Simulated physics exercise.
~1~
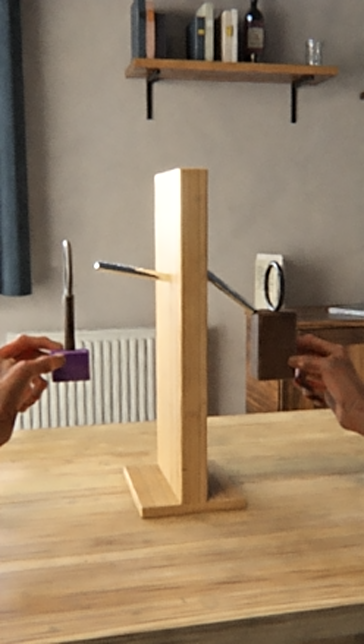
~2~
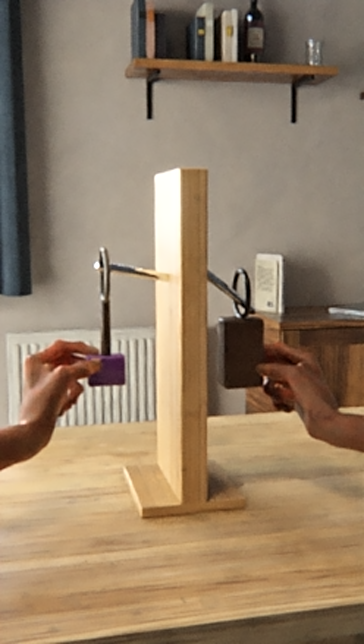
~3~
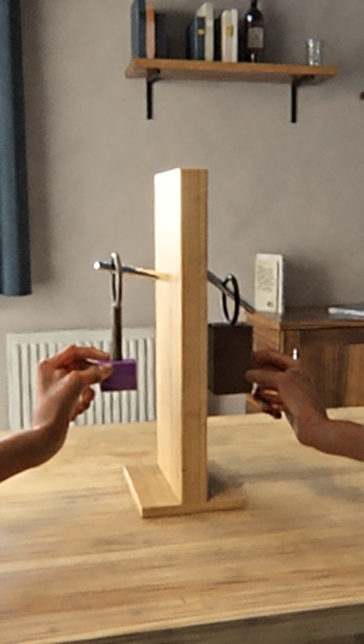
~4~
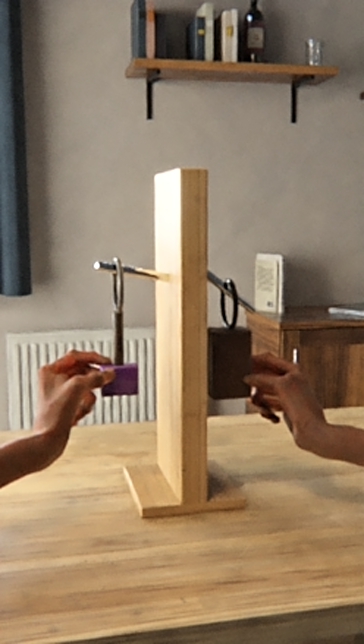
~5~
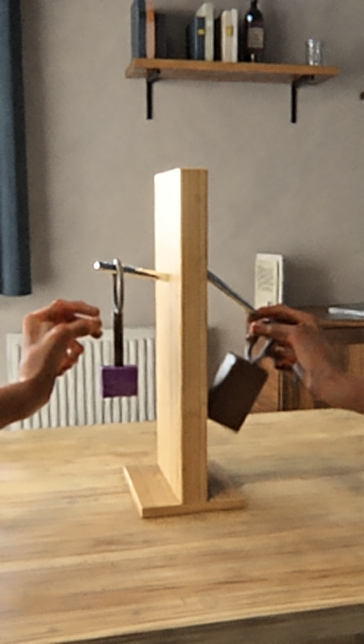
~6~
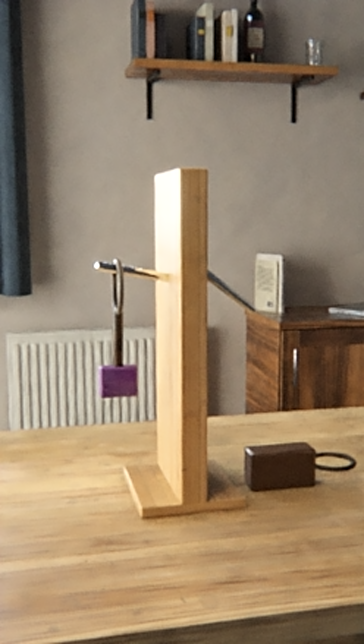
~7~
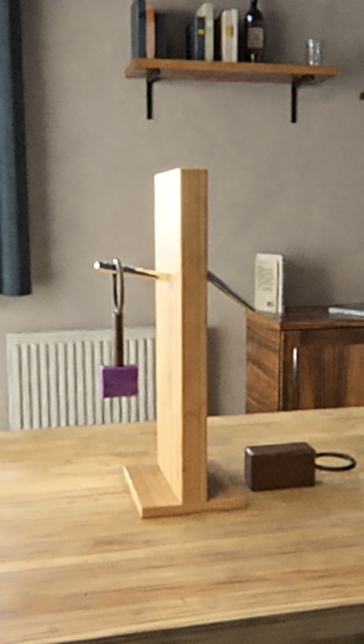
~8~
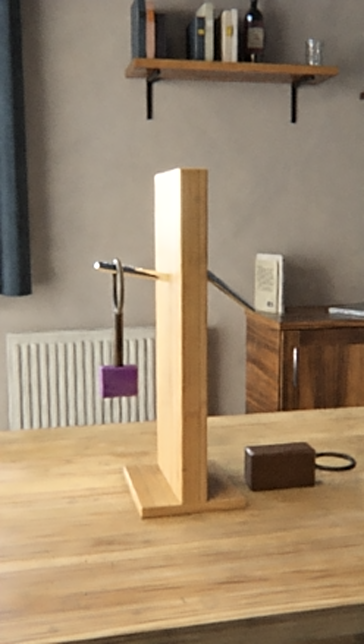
In the video, two hands bring a purple brush and a brown pouch, each with a loop, to opposite pegs of a wooden stand and let go; the purple brush stays hanging on the left, while the brown pouch slips off, tilts and ends lying on the table.
